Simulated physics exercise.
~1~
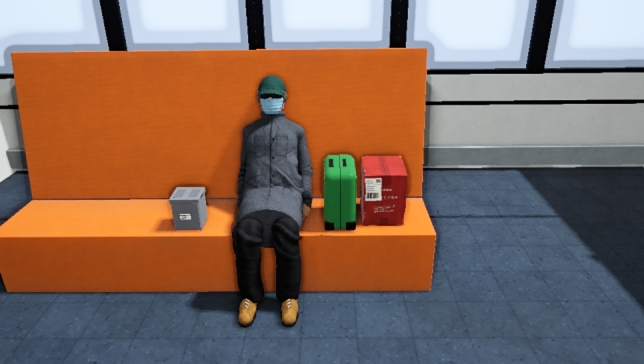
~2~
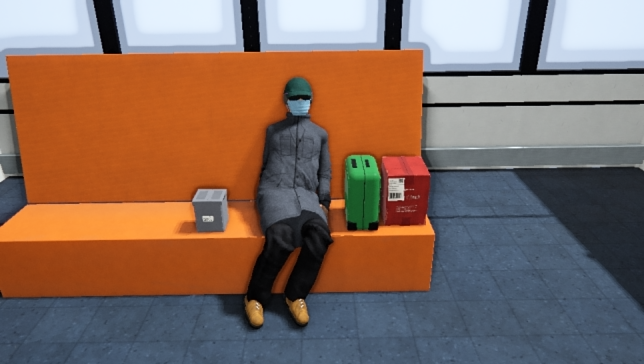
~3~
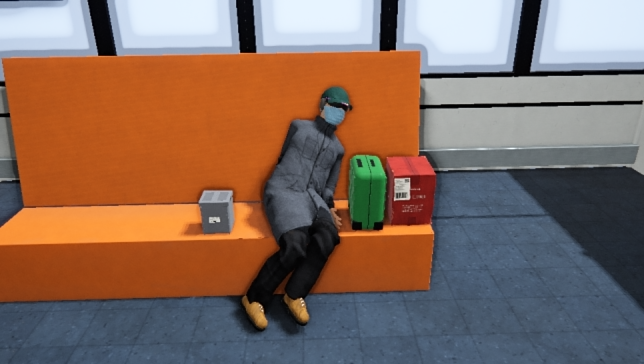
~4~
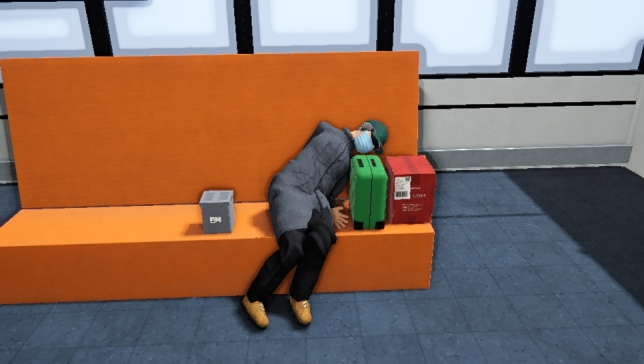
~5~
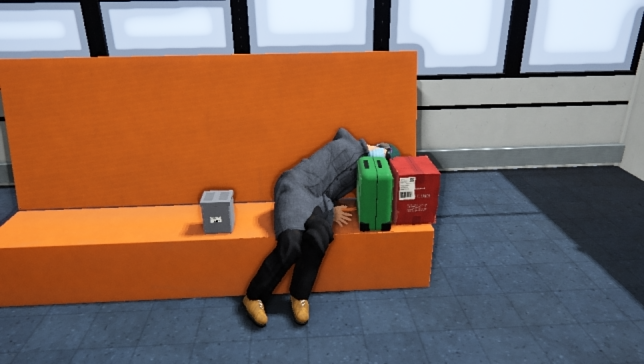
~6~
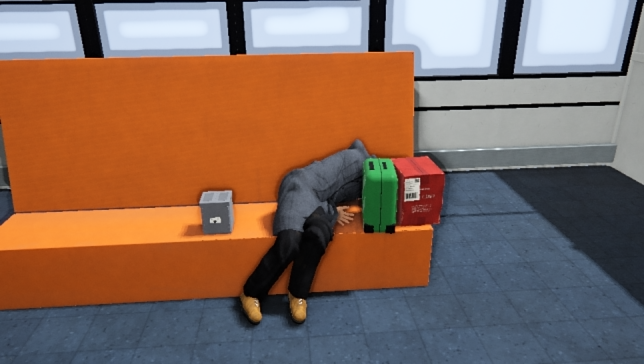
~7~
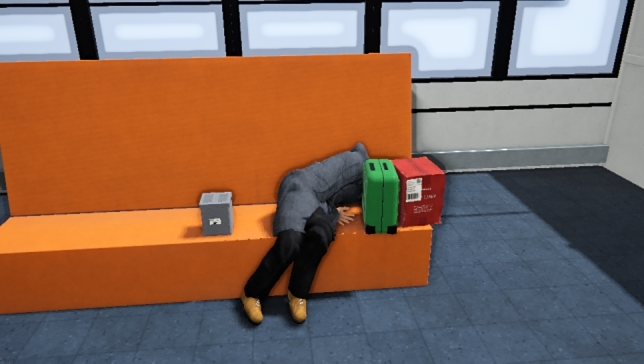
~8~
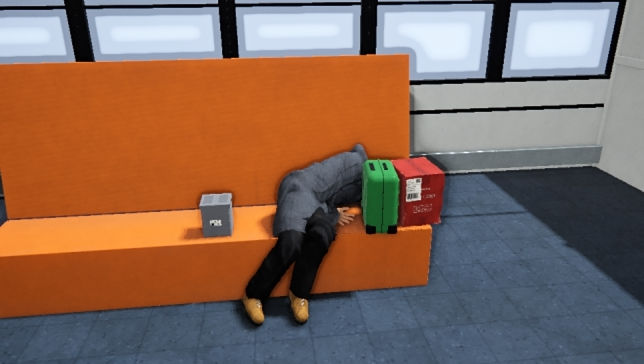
To begin with, a person in a green cap, face mask and long grey coat sits slumped on an orange bench, with a grey box on the left and a green suitcase and red box on the right. The sleeper starts to lean right, head tipping toward the suitcase. The upper body then folds sideways over the seat, and the head sinks down behind the green case. Finally the sleeper settles doubled over, hips still on the seat and feet on the floor, while the suitcase and both boxes remain upright on the bench.
